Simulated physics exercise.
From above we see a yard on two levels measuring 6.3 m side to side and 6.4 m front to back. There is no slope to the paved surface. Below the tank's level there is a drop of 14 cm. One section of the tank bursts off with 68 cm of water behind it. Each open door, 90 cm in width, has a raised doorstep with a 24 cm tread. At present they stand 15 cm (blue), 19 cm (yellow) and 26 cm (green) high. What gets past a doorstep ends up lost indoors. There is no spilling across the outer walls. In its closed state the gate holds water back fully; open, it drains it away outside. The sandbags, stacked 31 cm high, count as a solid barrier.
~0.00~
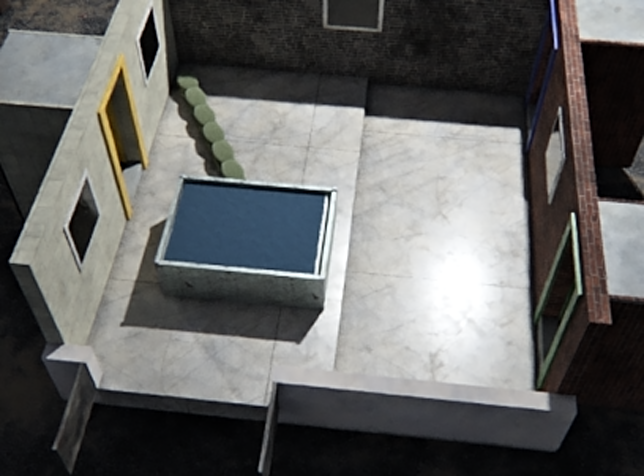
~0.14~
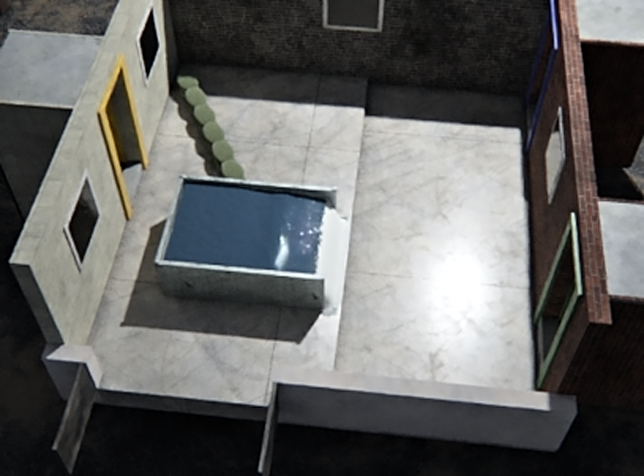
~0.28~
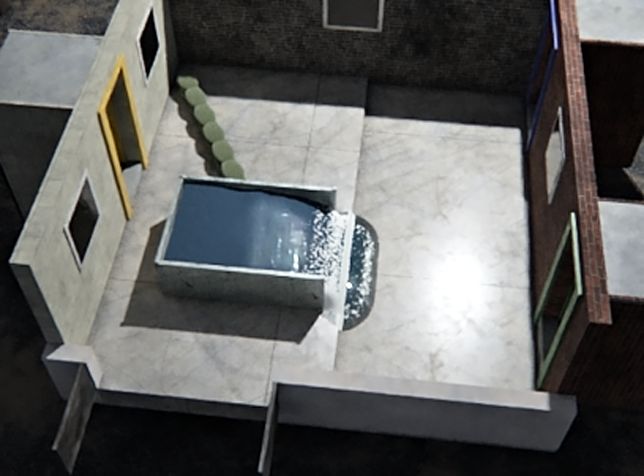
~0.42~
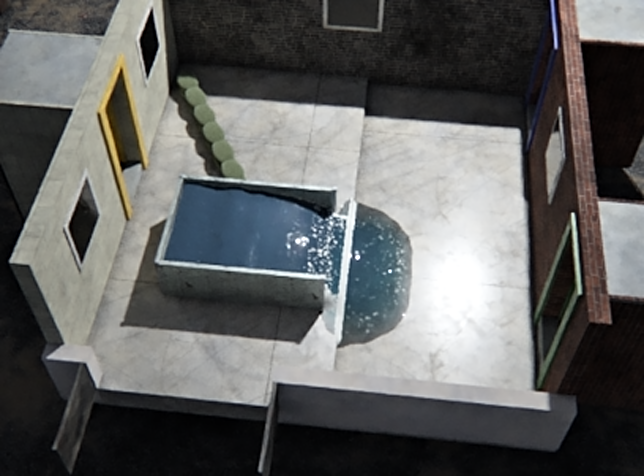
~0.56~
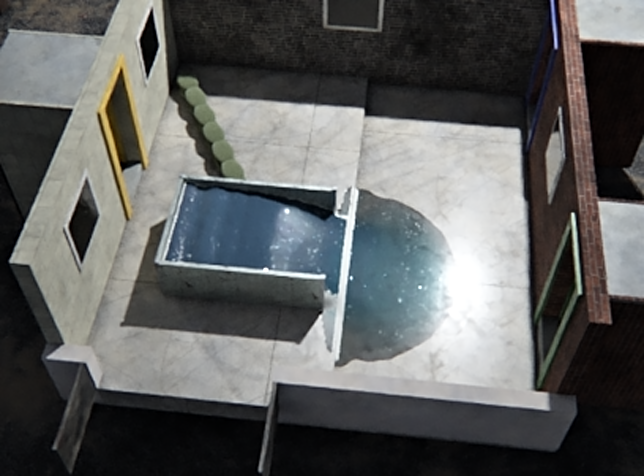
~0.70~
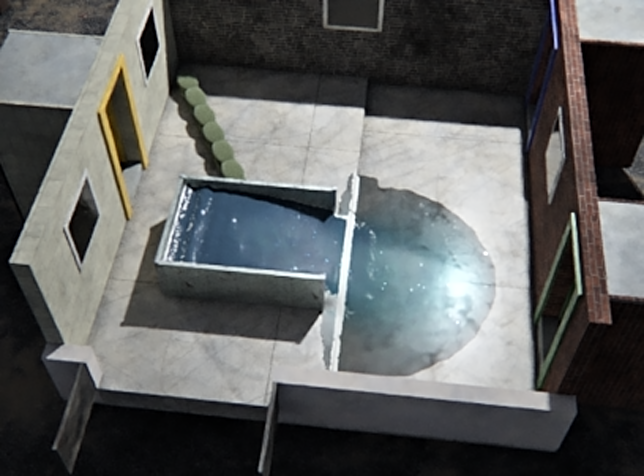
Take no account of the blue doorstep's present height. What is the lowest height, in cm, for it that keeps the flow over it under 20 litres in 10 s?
It would need to be about 14 cm high.
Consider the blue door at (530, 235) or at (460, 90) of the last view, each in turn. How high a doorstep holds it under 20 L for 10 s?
Minimums: Roughly 25 cm and 16 cm.
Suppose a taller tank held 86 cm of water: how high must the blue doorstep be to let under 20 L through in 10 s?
Required height: Approx. 17 cm.
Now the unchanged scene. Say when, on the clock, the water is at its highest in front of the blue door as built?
Near 8.5 seconds.
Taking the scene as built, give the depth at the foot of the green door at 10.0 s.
It works out to about 11.0 centimetres deep.
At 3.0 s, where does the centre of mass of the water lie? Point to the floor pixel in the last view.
The centre of all the water is around (417, 268).
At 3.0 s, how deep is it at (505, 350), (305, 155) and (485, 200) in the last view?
In order: Around 25, 0 and 14 cm.
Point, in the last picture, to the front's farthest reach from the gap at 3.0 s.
At about (517, 98).
After 1.4 s water covers 30 % of the floor, deepest (32 cm) near (524, 288); it has not reached the blue door.
After 3.0 s water covers 40 % of the floor, deepest (32 cm) near (517, 98); 10 cm at the blue door, 0 litres in over its 15 cm doorstep.
After 10.0 s water covers 65 % of the floor, deepest (17 cm) near (524, 288); 12 cm at the blue door, 13 litres in over its 15 cm doorstep.
At the blue door as built, the water arrived by 2.0 s and peaked near 19 cm at 8.6 s.
Run again over the same 10 s with other heights there, 34 litres in over 12.5 cm, 5 litres over 17 cm. The limit of 20 litres is kept from about 14 cm up.
